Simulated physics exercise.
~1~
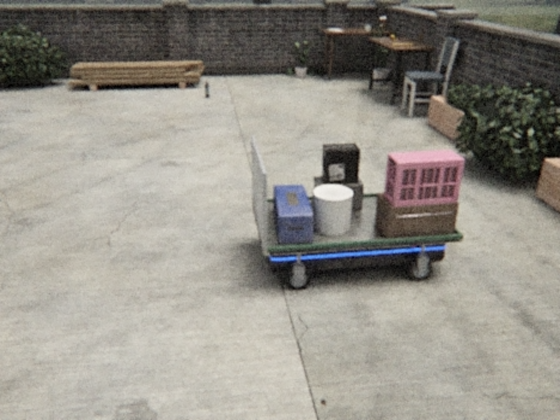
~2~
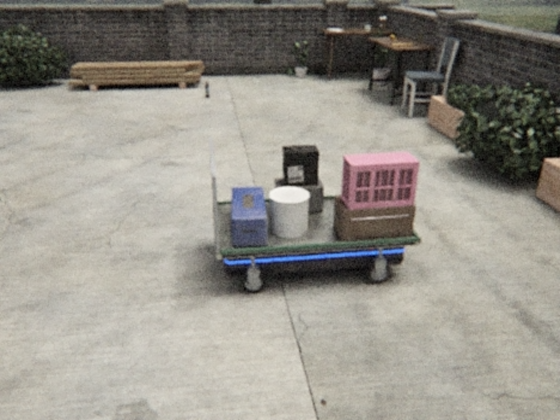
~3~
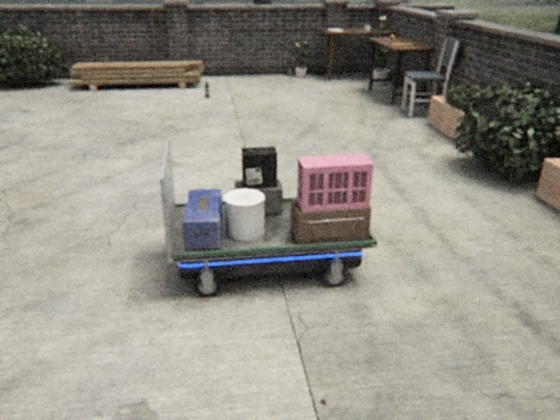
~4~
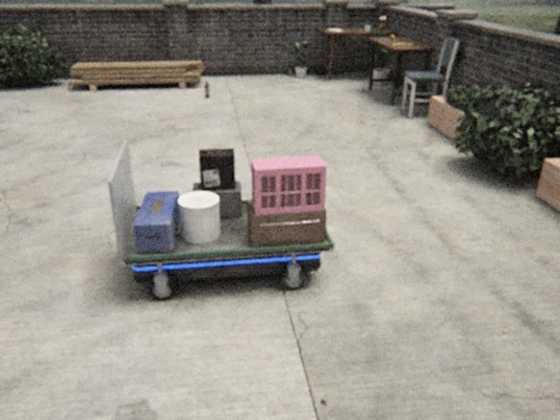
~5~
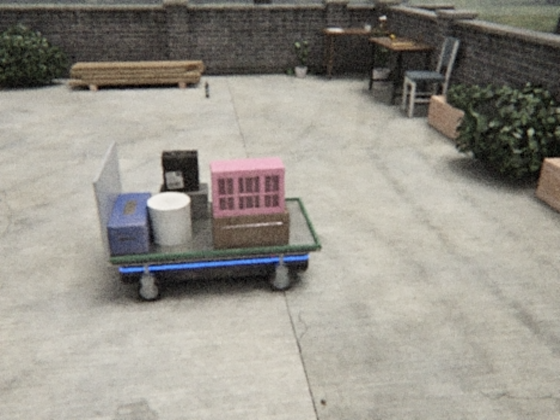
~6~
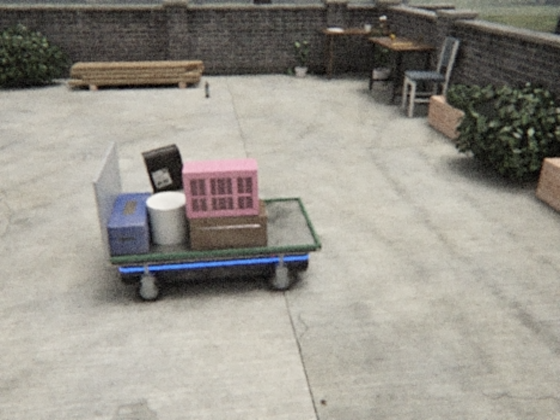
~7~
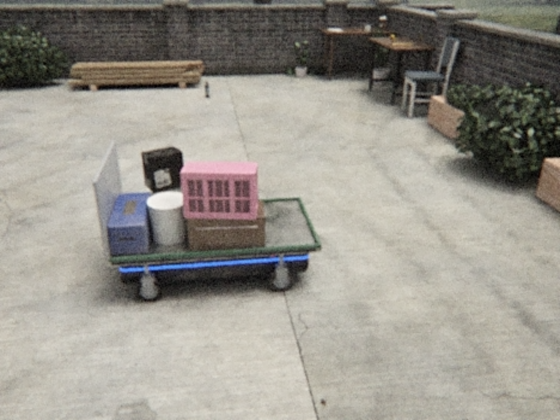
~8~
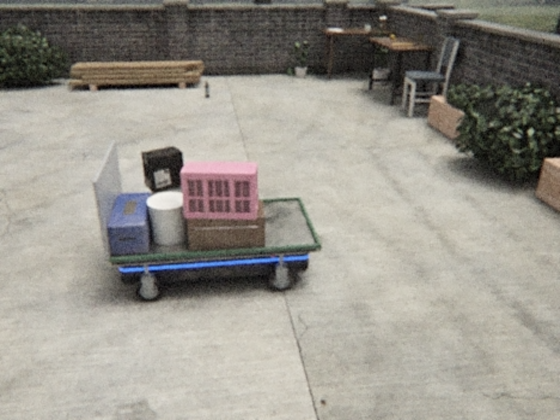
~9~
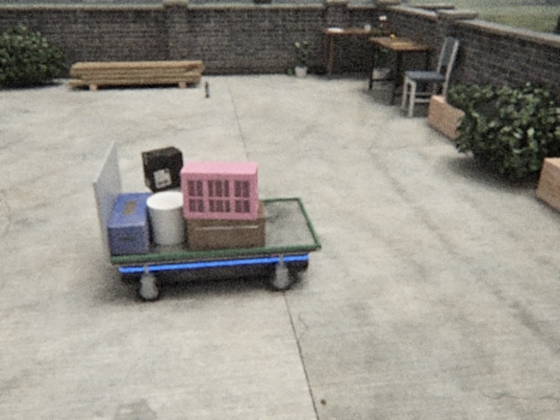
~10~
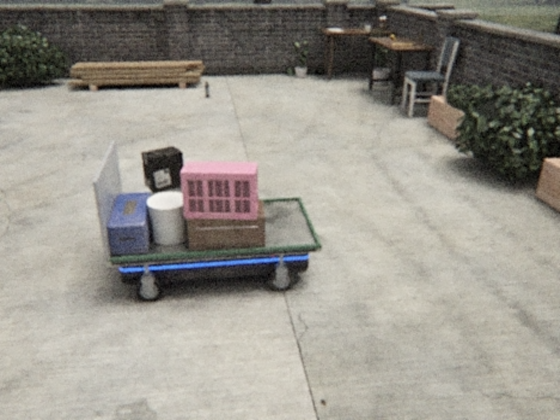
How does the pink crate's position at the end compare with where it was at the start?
The pink crate starts on the right side of the view, above the right end of the cart. By the end it is well to the left, left of the middle of the view, and sits closer to the white pail with bare deck to its right.
